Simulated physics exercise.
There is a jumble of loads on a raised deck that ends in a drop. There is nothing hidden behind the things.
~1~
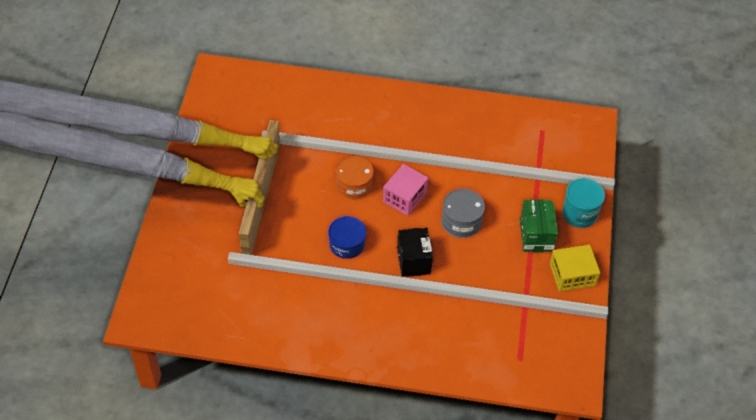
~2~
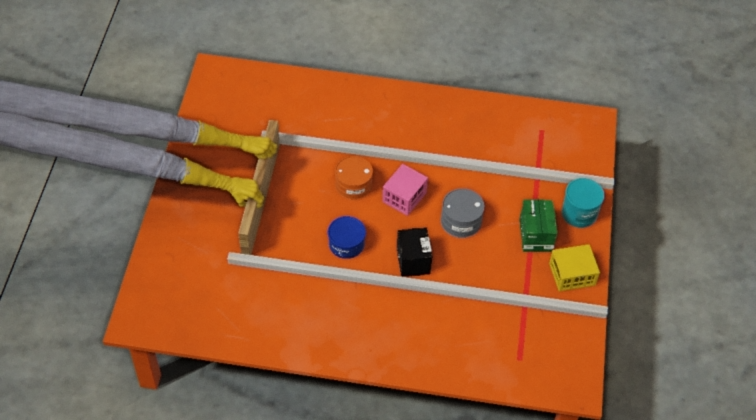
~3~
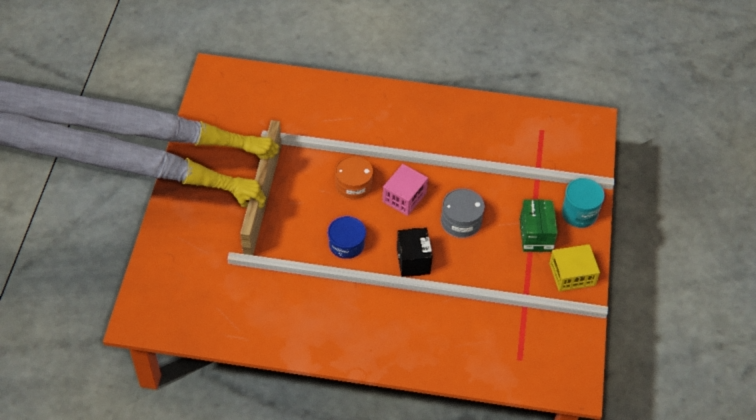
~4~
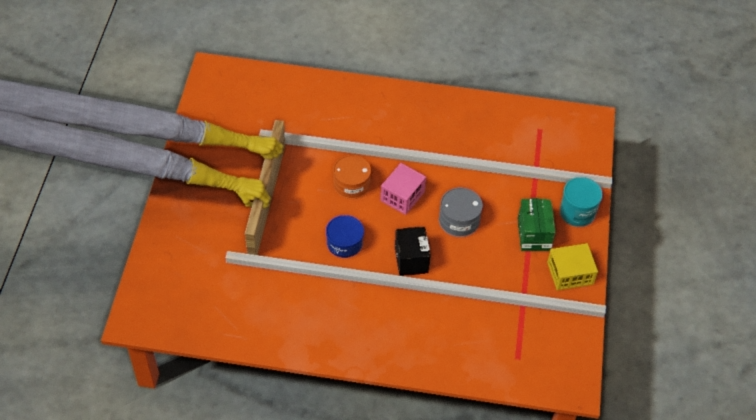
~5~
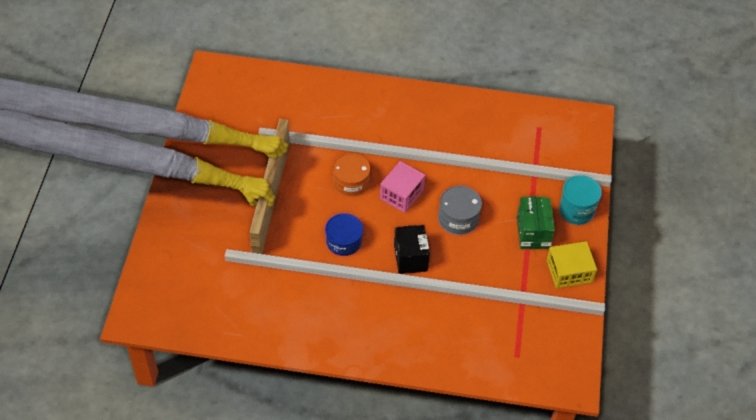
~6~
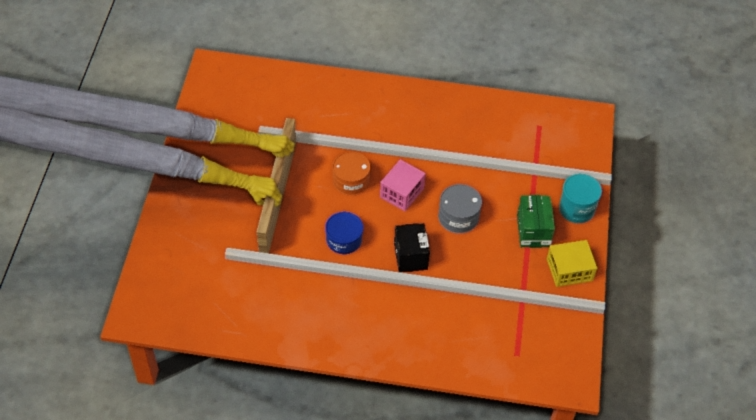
Gloved hands slide a wooden plank slightly right toward coloured containers resting on an orange table.
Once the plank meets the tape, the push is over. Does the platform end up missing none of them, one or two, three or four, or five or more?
It is missing one or two.
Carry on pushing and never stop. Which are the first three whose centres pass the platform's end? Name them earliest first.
Listing earliest first, you get the yellow crate, the turquoise pail and the green parcel.
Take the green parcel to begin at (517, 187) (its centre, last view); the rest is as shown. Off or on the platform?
It is safe.
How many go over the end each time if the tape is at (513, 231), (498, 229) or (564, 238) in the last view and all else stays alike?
In order, 0, 0 and 5.
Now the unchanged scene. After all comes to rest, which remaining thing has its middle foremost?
That's the turquoise pail.
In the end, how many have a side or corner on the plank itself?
At rest, 3 are in contact.
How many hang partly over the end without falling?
The overhang total is 2.
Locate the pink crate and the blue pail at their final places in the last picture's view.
Near (554, 220) and (545, 263).
A little later, none off yet; turquoise pail at rest near (580, 199); yellow crate at rest near (572, 263); green parcel at rest near (535, 221).
Next, none off yet; turquoise pail at rest near (580, 199); yellow crate at rest near (572, 263); green parcel shifted a little near (542, 223).
When it is over, the number that fall off is one or two; down, yellow crate.
